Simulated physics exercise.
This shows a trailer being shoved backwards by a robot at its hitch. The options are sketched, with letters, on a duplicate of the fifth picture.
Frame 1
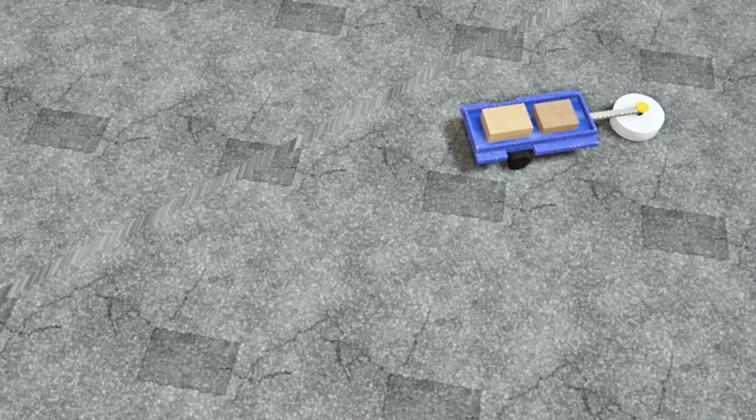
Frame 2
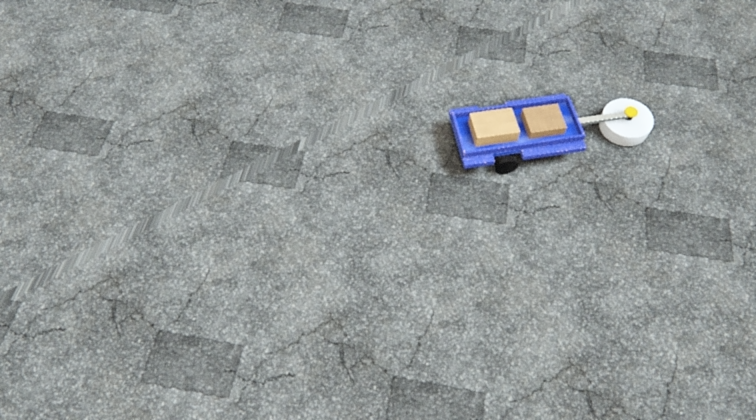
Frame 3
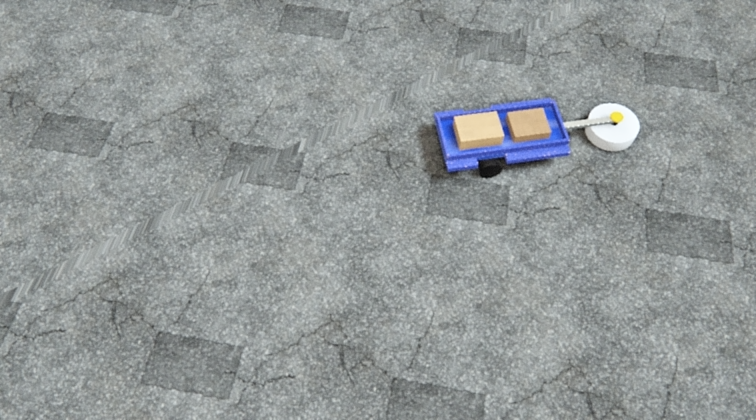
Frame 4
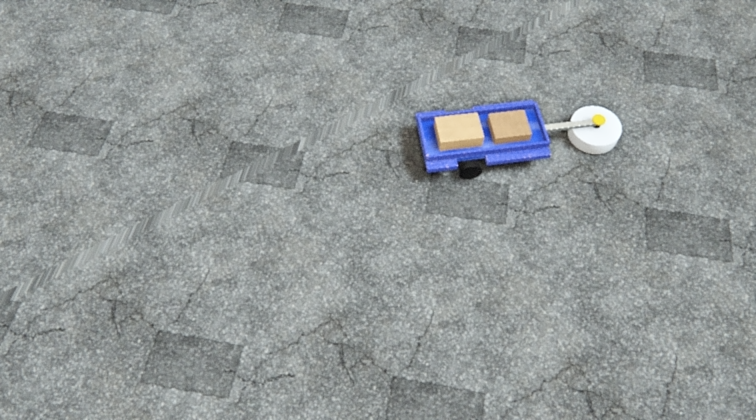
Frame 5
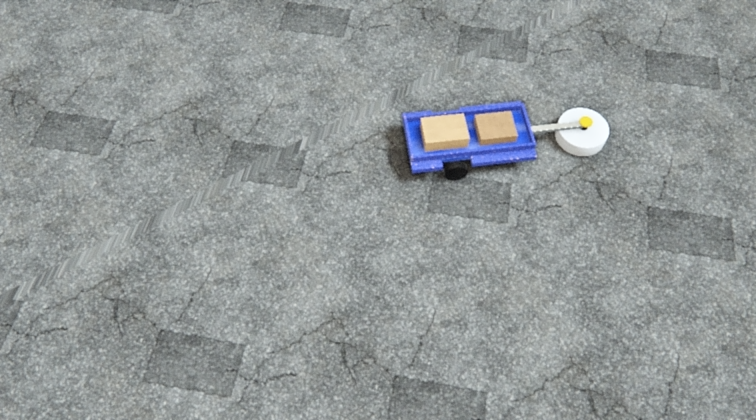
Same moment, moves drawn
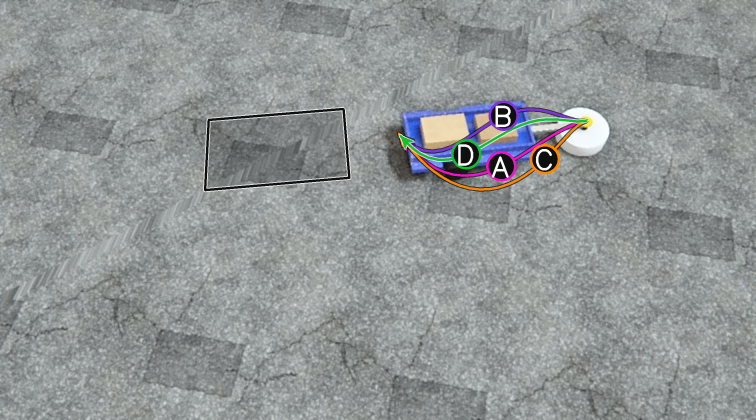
On a cracked gray paved floor, a round white robot with a yellow knob slowly pushed a blue cart carrying two tan blocks backwards by its hitch, moving steadily to the left.
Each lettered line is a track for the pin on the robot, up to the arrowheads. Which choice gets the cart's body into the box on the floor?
It should follow D.
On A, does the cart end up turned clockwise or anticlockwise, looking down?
On that route, clockwise.
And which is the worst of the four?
C is the worst.
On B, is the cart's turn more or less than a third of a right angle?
Less.
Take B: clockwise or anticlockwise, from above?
Anticlockwise.
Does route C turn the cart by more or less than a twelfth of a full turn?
More than that.
On the copy, A from (586, 121) via (493, 170) to (402, 138); B from (586, 121) via (489, 124) to (401, 136); C from (586, 121) via (500, 187) to (399, 134); D from (586, 121) via (490, 142) to (400, 136); the bay at (277, 148).
On D. First, robot (513, 136), cart (397, 144).
Then, robot (450, 167), cart (329, 150).
Finally, robot (399, 142), cart (278, 144); the cart stands in the bay.
By contrast, A leaves the cart at (288, 104), out of the bay; B leaves the cart at (283, 169), out of the bay; C leaves the cart at (308, 79), out of the bay.
